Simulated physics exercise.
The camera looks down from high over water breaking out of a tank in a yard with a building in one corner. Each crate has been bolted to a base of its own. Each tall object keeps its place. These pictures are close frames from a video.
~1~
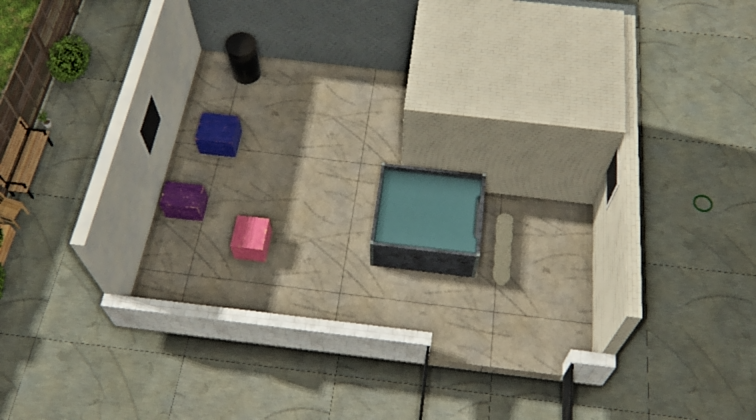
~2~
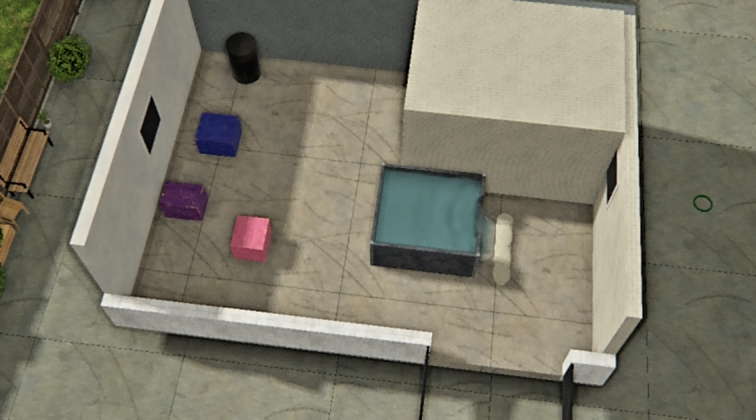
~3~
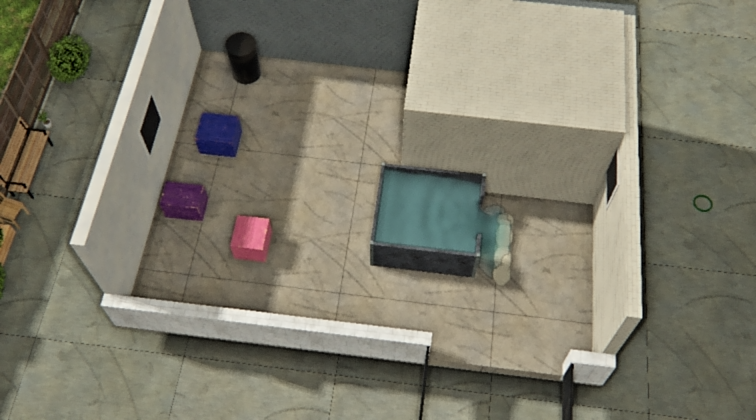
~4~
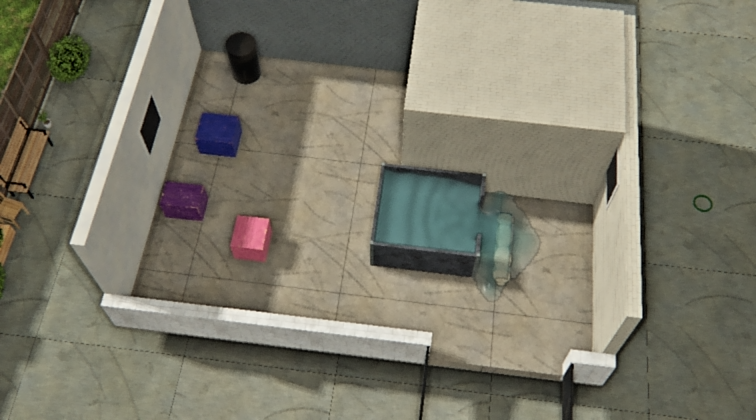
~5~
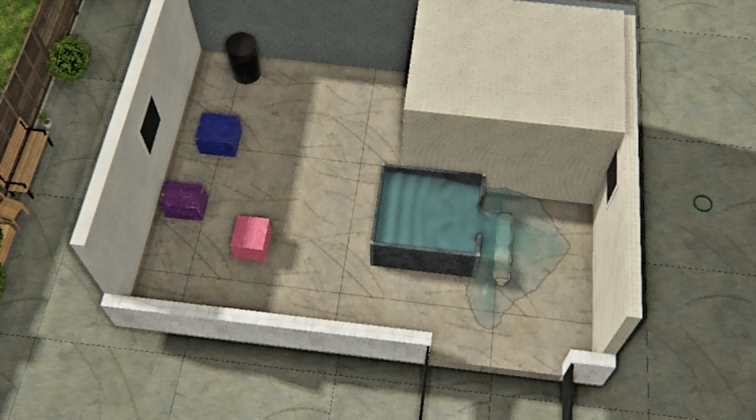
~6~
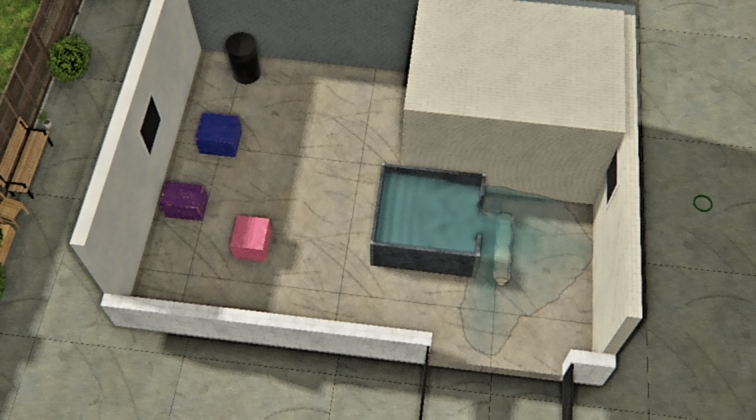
Teal water pours through a gap in the right side of a dark-walled tank, in a pale walled yard seen from high above with a block-like building in the upper right corner. Blue, purple and pink boxes and a black cylinder stand still on the left. The water runs around a pale rounded block, then spreads thinly across the floor toward the right wall and the front, while the camera stays still.
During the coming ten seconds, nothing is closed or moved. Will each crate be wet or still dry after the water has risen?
Afterwards the purple crate is still dry, the blue crate is still dry, the pink crate is still dry.
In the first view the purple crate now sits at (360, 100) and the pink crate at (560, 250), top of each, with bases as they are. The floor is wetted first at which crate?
The pink one.
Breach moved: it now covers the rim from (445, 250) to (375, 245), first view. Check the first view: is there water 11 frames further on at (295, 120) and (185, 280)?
Point one: Still bare; point two: Reached by the flood.
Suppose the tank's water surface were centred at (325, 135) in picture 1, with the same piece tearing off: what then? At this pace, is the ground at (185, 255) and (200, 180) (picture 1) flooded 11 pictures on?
The first is not reached, and then the second is not reached.
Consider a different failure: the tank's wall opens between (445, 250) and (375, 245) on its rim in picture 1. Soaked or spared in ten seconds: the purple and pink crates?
Within ten seconds the purple crate is drenched and the pink crate is drenched.
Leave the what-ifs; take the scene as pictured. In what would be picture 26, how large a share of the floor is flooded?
30 %, roughly.
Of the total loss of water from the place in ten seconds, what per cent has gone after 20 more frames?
About 25 per cent.
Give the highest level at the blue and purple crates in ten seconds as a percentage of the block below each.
The first reaches around 40 in a hundred, the second around 20.
A moment on, water covers 25 % of the floor; the purple crate not reached, the blue crate not reached, the pink crate not reached.
Next, water covers 25 % of the floor; the purple crate not reached, the blue crate not reached, the pink crate not reached.
Then, water covers 30 % of the floor; the purple crate not reached, the blue crate not reached, the pink crate not reached.
Later, water covers 40 % of the floor; the purple crate not reached, the blue crate water round its plinth, the pink crate not reached.
In the end, water covers 60 % of the floor; the purple crate stayed above the water, the blue crate stayed above the water, the pink crate stayed above the water.
